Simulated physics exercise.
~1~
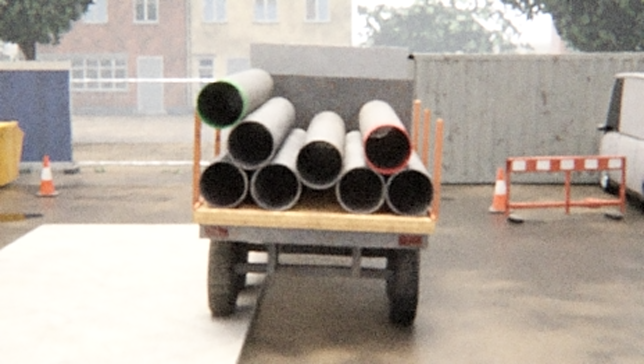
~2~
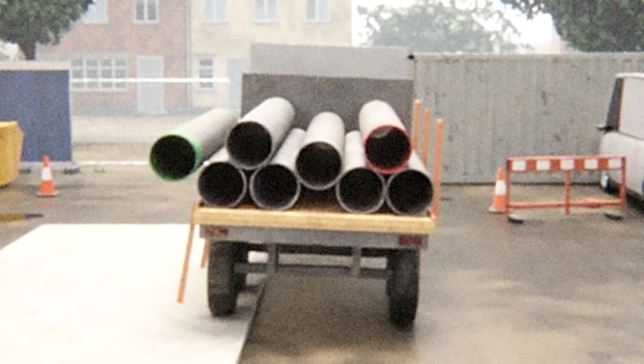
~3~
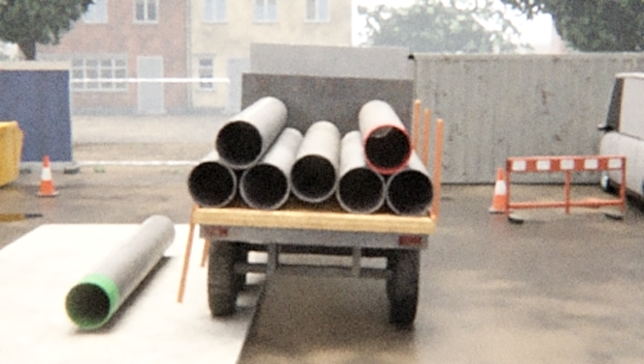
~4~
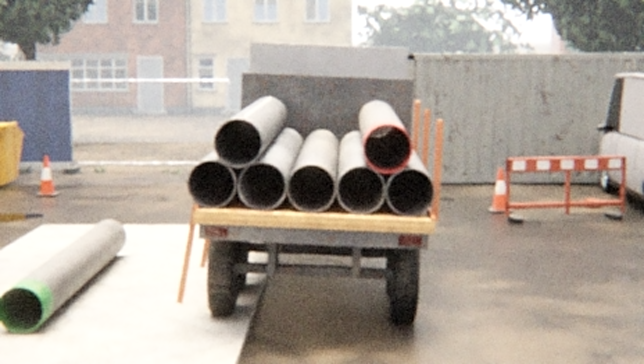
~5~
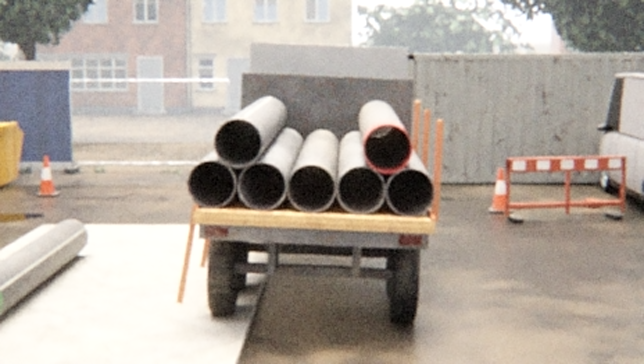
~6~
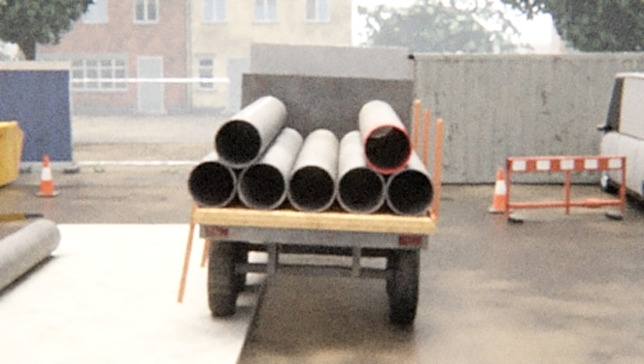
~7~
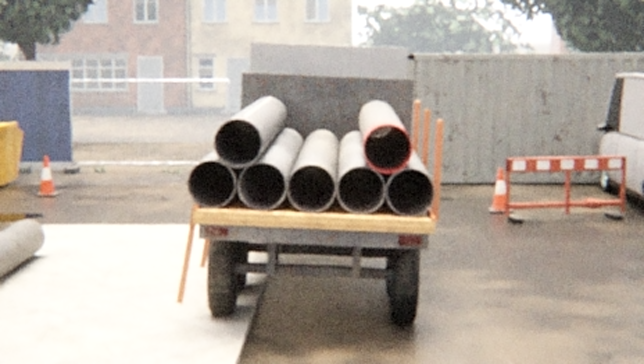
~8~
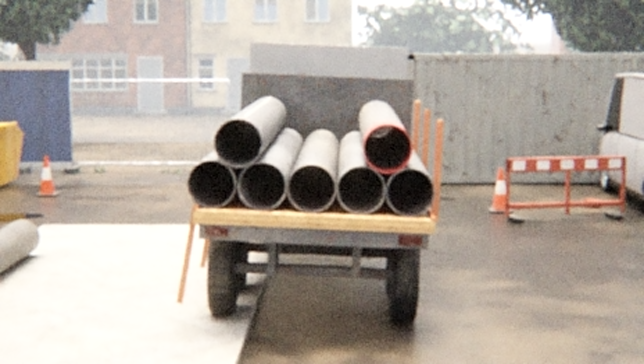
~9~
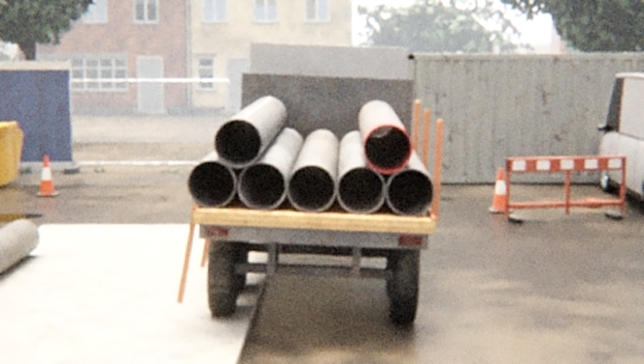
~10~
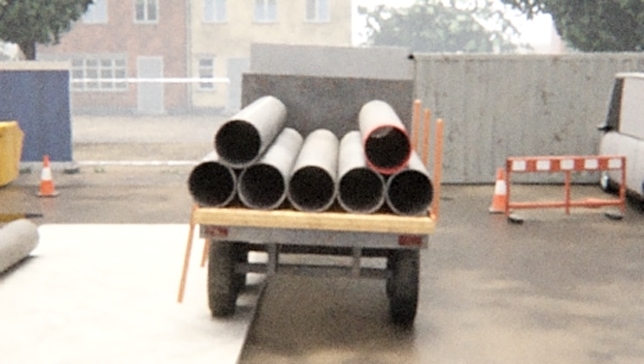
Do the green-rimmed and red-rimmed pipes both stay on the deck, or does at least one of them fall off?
The green-rimmed pipe falls off the left side, while the red-rimmed pipe stays aboard on top of the others.
